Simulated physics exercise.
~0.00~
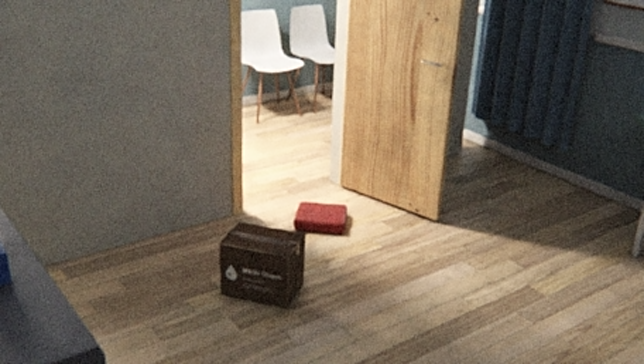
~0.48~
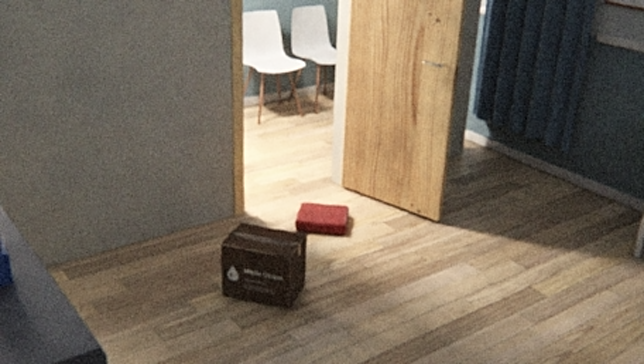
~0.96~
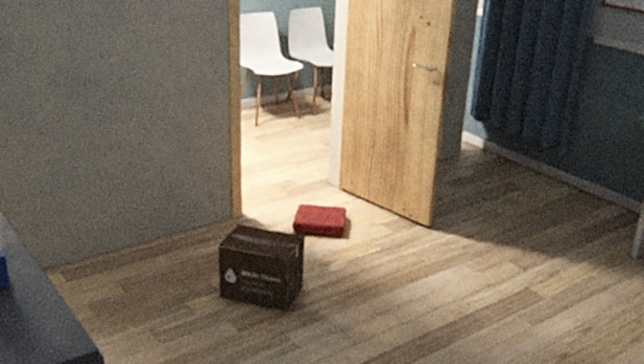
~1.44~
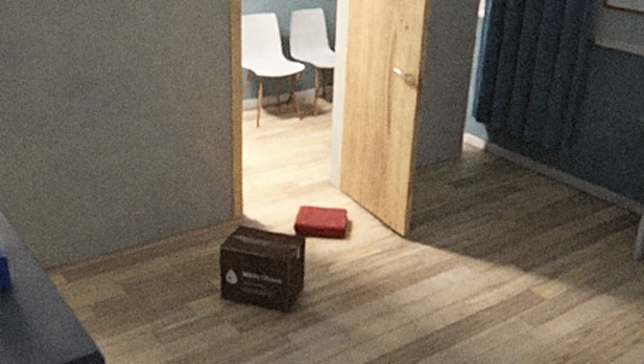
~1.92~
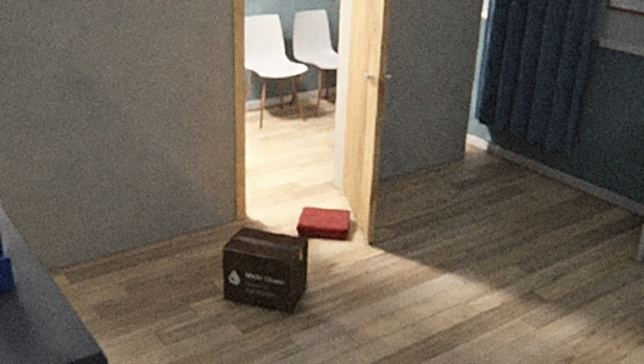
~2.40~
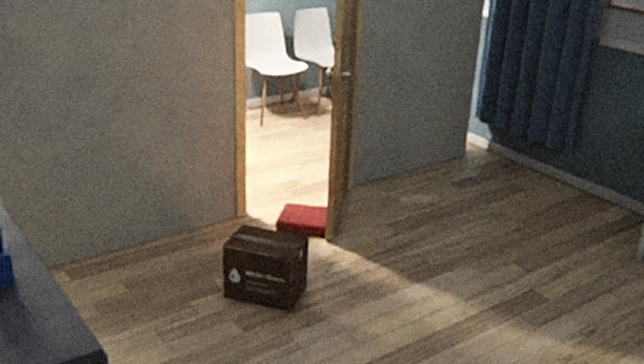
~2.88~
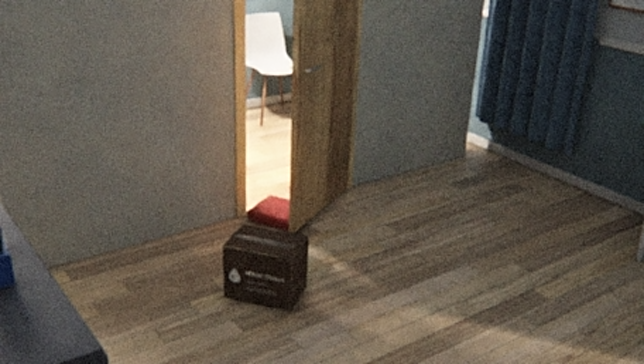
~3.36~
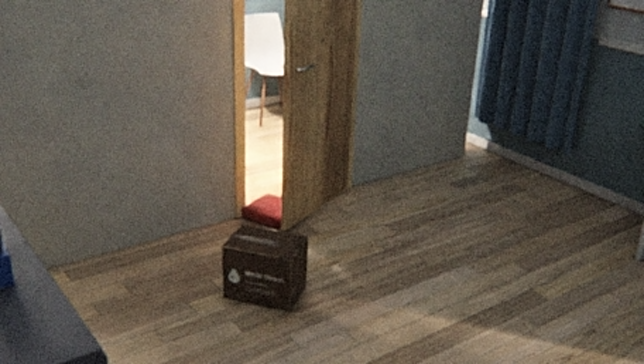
A wooden door swings toward its frame, pushes a red cushion left, and stays partly open.
